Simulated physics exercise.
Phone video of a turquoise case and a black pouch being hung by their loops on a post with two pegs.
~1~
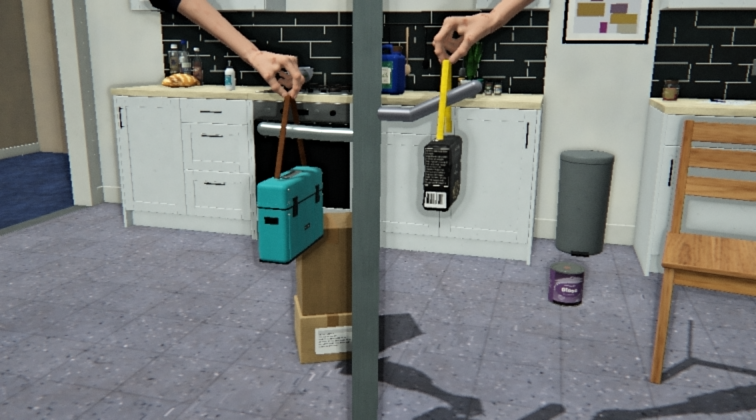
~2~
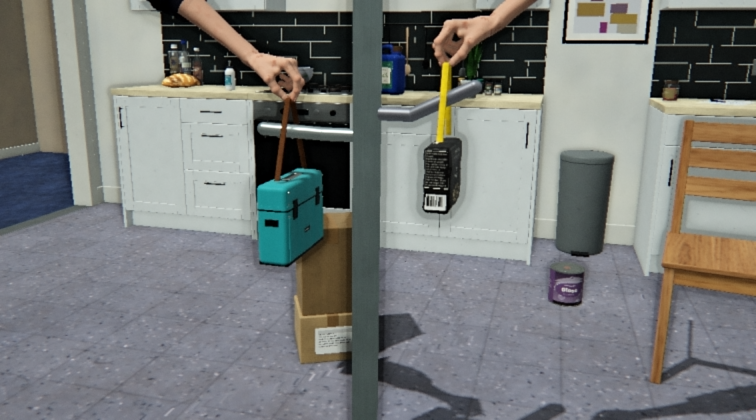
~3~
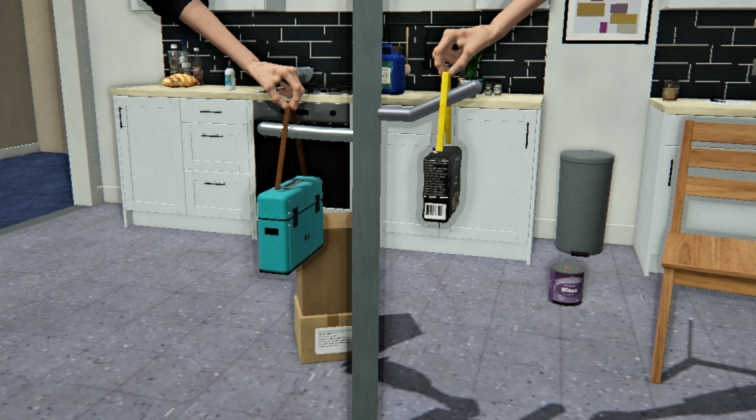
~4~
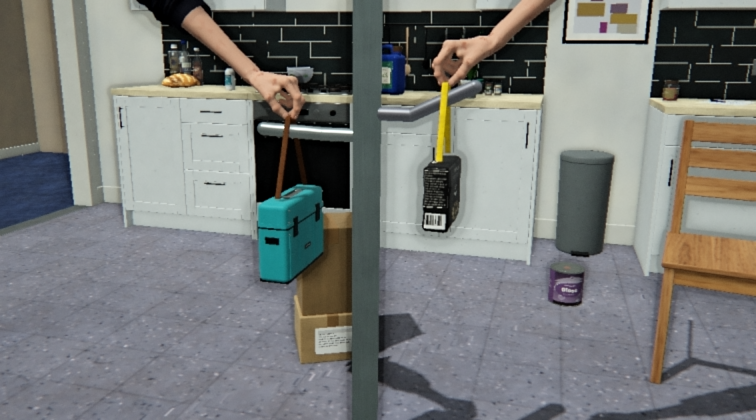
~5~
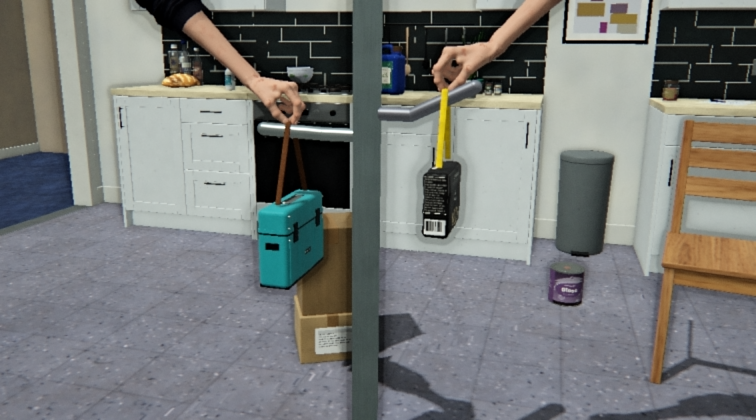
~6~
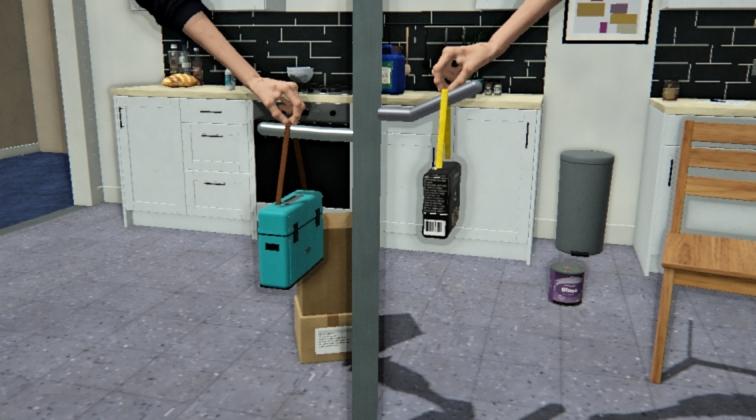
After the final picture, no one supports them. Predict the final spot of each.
At the end, the turquoise case ends up still hanging; the black pouch ends up still hanging.
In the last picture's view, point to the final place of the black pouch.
Near (369, 209).
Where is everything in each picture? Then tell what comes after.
The first picture shows turquoise case (293, 212); black pouch (443, 171); left peg tip (264, 129); right peg tip (475, 87).
The second picture shows turquoise case (293, 214); black pouch (443, 174).
The third picture shows turquoise case (293, 222); black pouch (443, 182).
The fourth picture shows turquoise case (293, 231); black pouch (442, 192).
The fifth picture shows turquoise case (293, 236); black pouch (442, 198).
The sixth picture shows turquoise case (293, 236); black pouch (442, 198); left peg tip (264, 129), about level; right peg tip (475, 87), pointing up.
Then, 0.34 s after the last picture, turquoise case hanging near (293, 238); black pouch hanging near (412, 212).
Then, 0.80 s after the last picture, turquoise case hanging near (292, 238); black pouch hanging near (370, 209).
At rest, turquoise case hanging near (293, 238); black pouch hanging near (370, 209). The turquoise case remains on its peg and the black pouch stays hanging.
